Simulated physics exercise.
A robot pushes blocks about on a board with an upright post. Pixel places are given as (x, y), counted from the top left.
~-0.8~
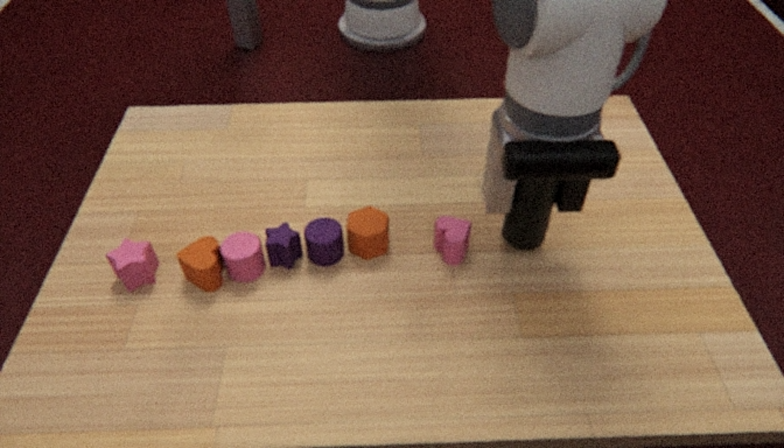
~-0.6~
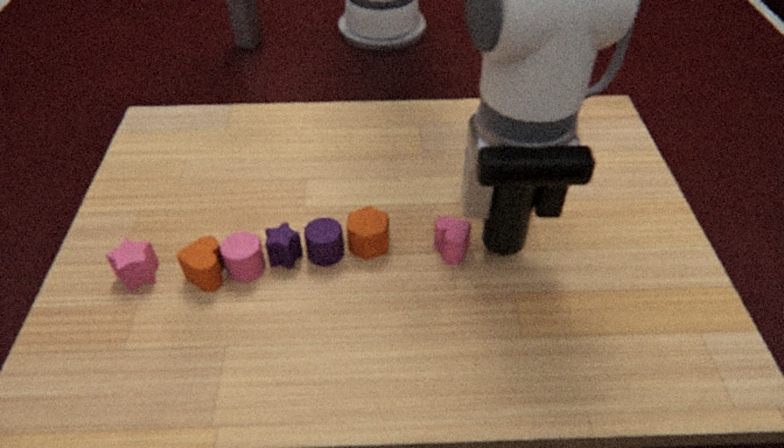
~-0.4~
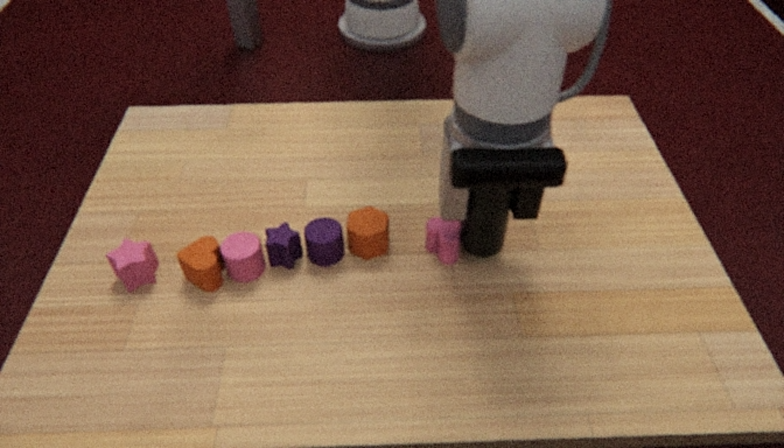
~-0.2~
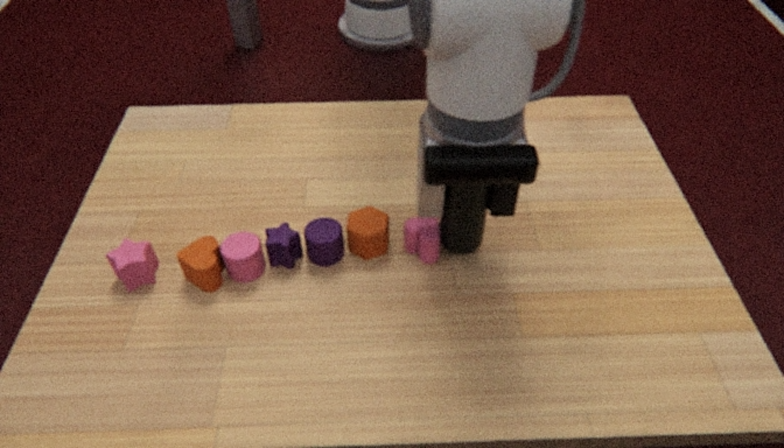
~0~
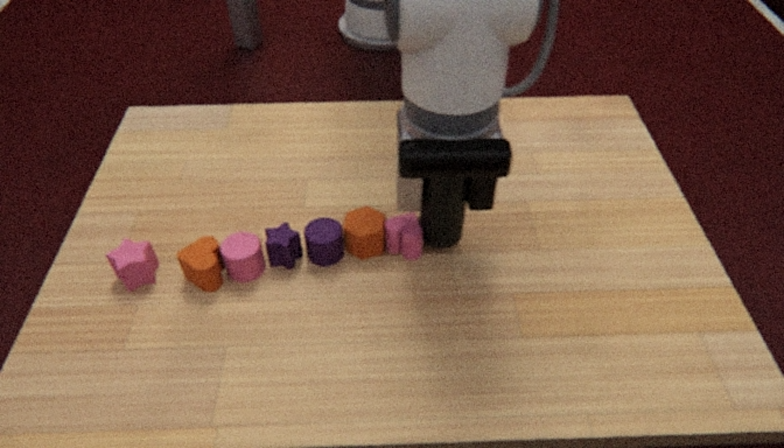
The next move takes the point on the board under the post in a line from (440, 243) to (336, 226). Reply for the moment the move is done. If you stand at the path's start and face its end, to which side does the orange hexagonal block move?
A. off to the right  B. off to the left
My answer is option A.
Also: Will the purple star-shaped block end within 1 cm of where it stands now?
My answer is no.
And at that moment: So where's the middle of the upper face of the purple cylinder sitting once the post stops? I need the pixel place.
Pixel (266, 217).
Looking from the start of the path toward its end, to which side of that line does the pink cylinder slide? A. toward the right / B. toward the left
The correct letter is B.
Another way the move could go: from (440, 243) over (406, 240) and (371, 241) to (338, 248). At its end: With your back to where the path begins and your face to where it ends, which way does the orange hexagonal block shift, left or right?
It moves off to the right.
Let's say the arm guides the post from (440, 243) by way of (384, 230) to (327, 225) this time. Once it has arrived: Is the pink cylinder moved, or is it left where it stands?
My prediction: It moves.
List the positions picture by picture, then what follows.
In the first picture, post's lower end (523, 234); pink cylinder (240, 244); purple star-shaped block (281, 234); purple cylinder (323, 229); orange hexagonal block (368, 220); pink heart-shaped block (454, 227).
In the second picture, post (503, 240); blocks still.
In the third picture, post (482, 241); pink heart-shaped block (446, 227).
In the fourth picture, post (461, 239); pink heart-shaped block (425, 226).
In the fifth picture, post (441, 233); pink cylinder (240, 244); purple star-shaped block (281, 234); purple cylinder (323, 229); orange hexagonal block (365, 220); pink heart-shaped block (405, 224).
On the path given first. One third of the way, post (404, 227); pink cylinder (231, 248); purple star-shaped block (266, 241); purple cylinder (296, 224); orange hexagonal block (330, 208), turned 20° clockwise; pink heart-shaped block (368, 218).
Two thirds of the way, post (369, 222); pink cylinder (230, 249); purple star-shaped block (266, 242); purple cylinder (286, 219); orange hexagonal block (313, 196), turned 45° clockwise; pink heart-shaped block (333, 216).
At the end, post (335, 216); pink cylinder (224, 255); purple star-shaped block (262, 241), turned 45° anticlockwise; purple cylinder (266, 217); orange hexagonal block (298, 192), turned 70° clockwise; pink heart-shaped block (304, 219), turned 25° anticlockwise.
